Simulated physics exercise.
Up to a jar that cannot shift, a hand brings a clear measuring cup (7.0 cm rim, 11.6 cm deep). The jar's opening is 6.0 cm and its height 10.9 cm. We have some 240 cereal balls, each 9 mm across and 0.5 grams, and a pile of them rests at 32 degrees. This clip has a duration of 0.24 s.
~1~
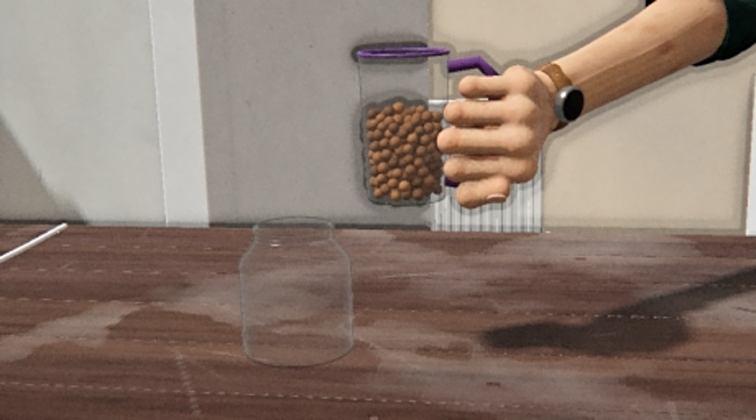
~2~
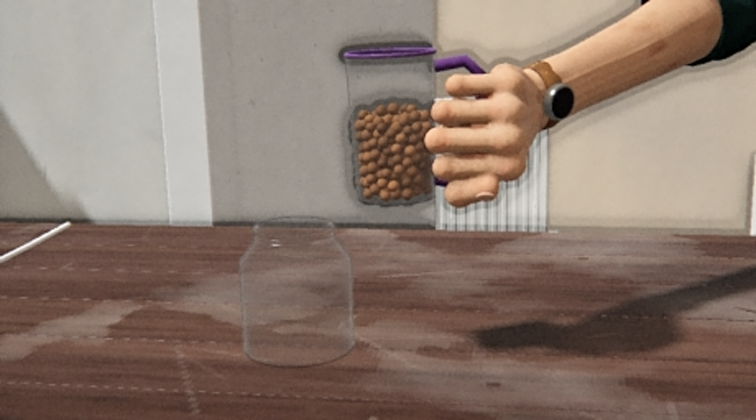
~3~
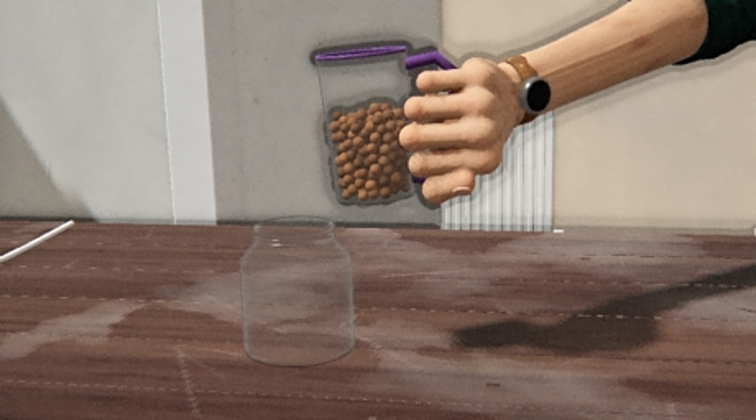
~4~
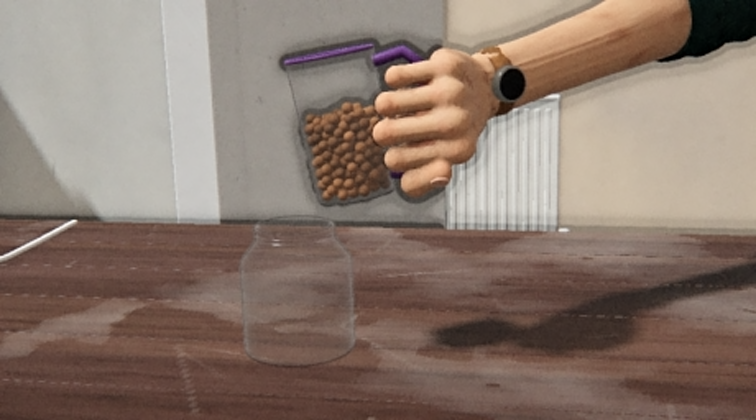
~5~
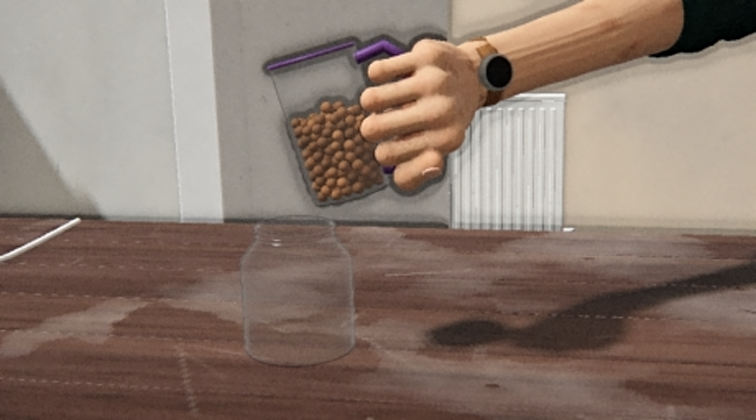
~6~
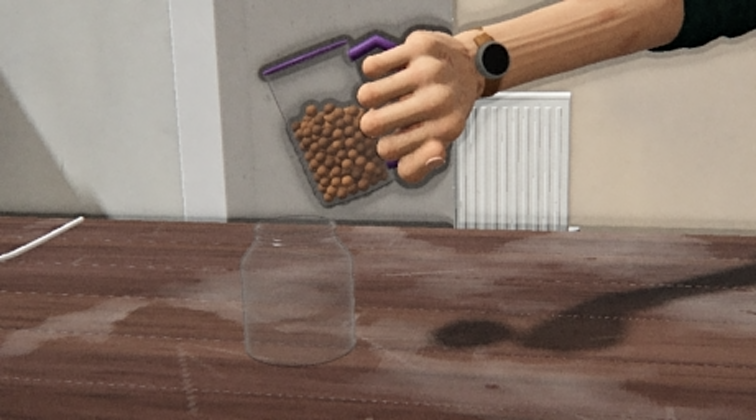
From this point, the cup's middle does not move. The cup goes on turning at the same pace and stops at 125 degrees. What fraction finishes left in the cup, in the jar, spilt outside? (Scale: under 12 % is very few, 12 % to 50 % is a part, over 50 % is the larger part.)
Left in the cup very few, jar the larger part, spilt outside a part.
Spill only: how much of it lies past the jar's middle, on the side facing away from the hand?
I reckon around 100 per cent.
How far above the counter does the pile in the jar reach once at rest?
I'd put it near 3.5 centimetres.
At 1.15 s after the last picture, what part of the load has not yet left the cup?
Roughly 20 in a hundred.
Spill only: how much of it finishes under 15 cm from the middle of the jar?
Share: Around 60 per cent.
Then, 0.45 s after the last picture, tilt 71 degrees; the cup holds 100 %, the jar 0 %.
Then, 0.75 s after the last picture, tilt 104 degrees; the cup holds 100 %, the jar 0 %.
Then, 1.15 s after the last picture, tilt 125 degrees; the cup holds 20 %, the jar 40 %.
In the end, still above 0 %, jar 65 %, spilt 35 %.
